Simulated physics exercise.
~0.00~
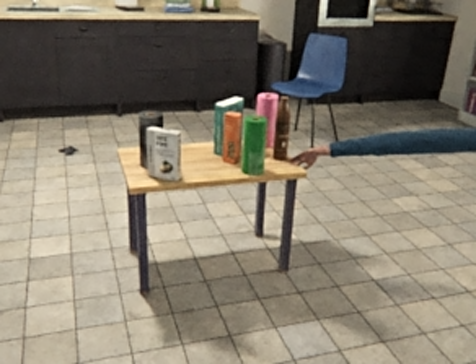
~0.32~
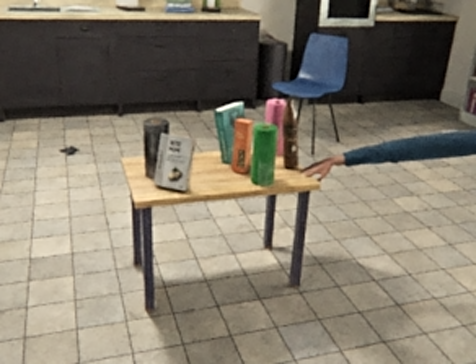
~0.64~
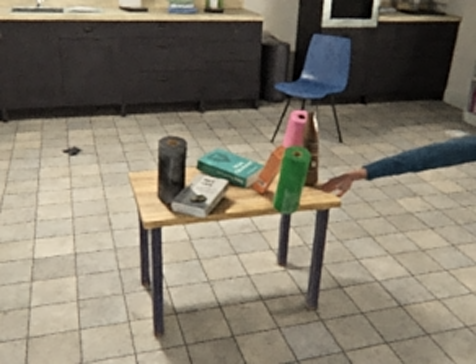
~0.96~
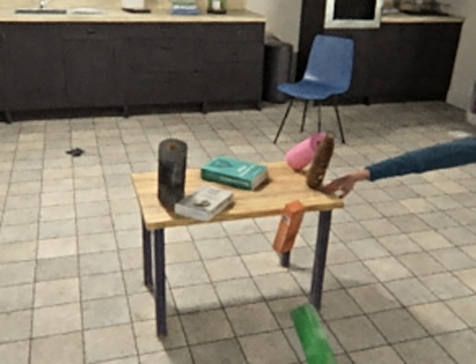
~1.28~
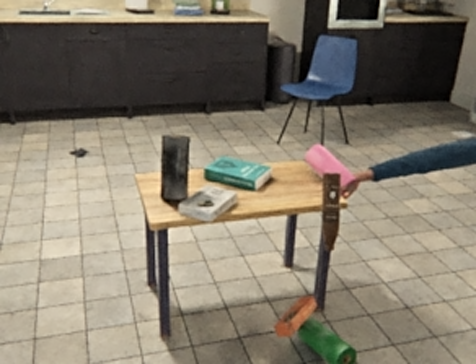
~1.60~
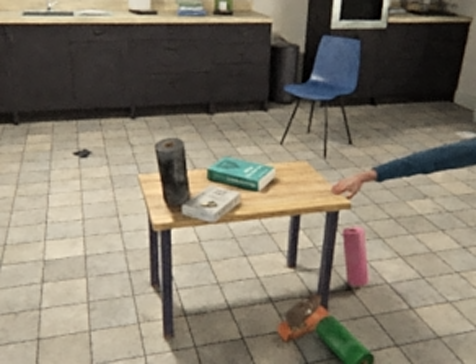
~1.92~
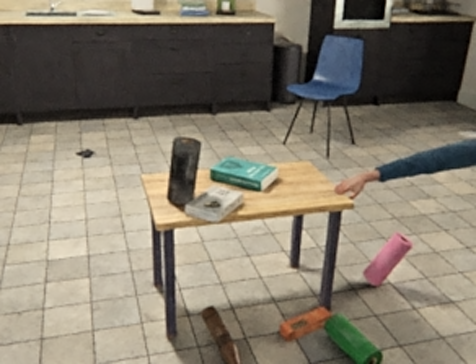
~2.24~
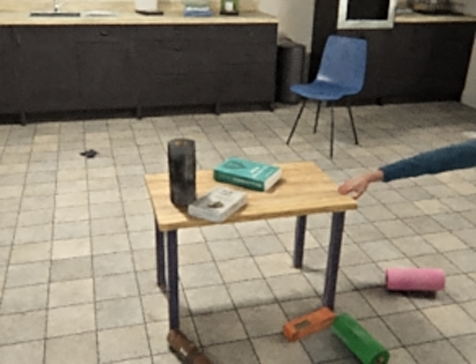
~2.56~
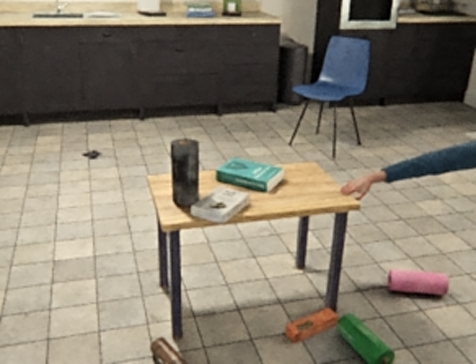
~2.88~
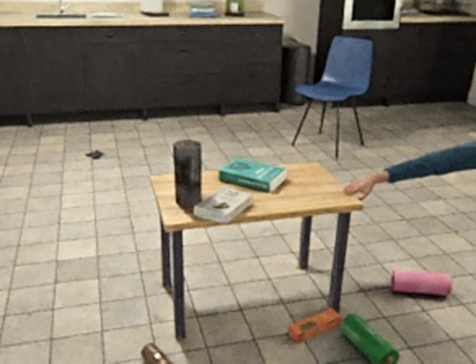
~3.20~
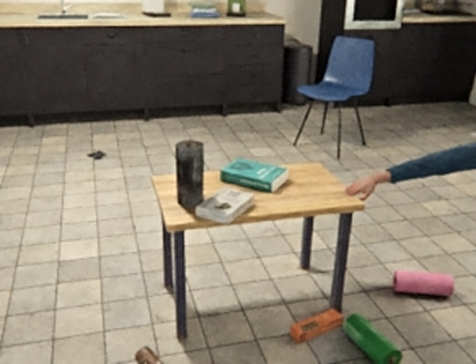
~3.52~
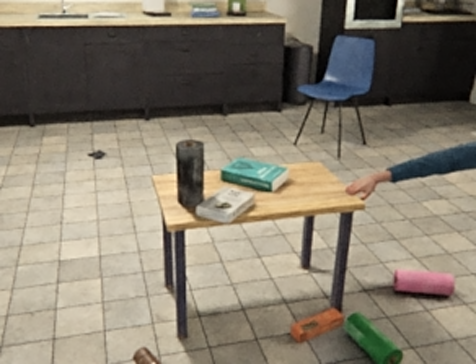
The clip shows a hand jerking a small wooden table holding books, rolls and other items, which topple before the green roll, orange carton, pink roll and brown bottle fall to the floor, leaving the black roll upright beside a turquoise book and white packet lying flat.
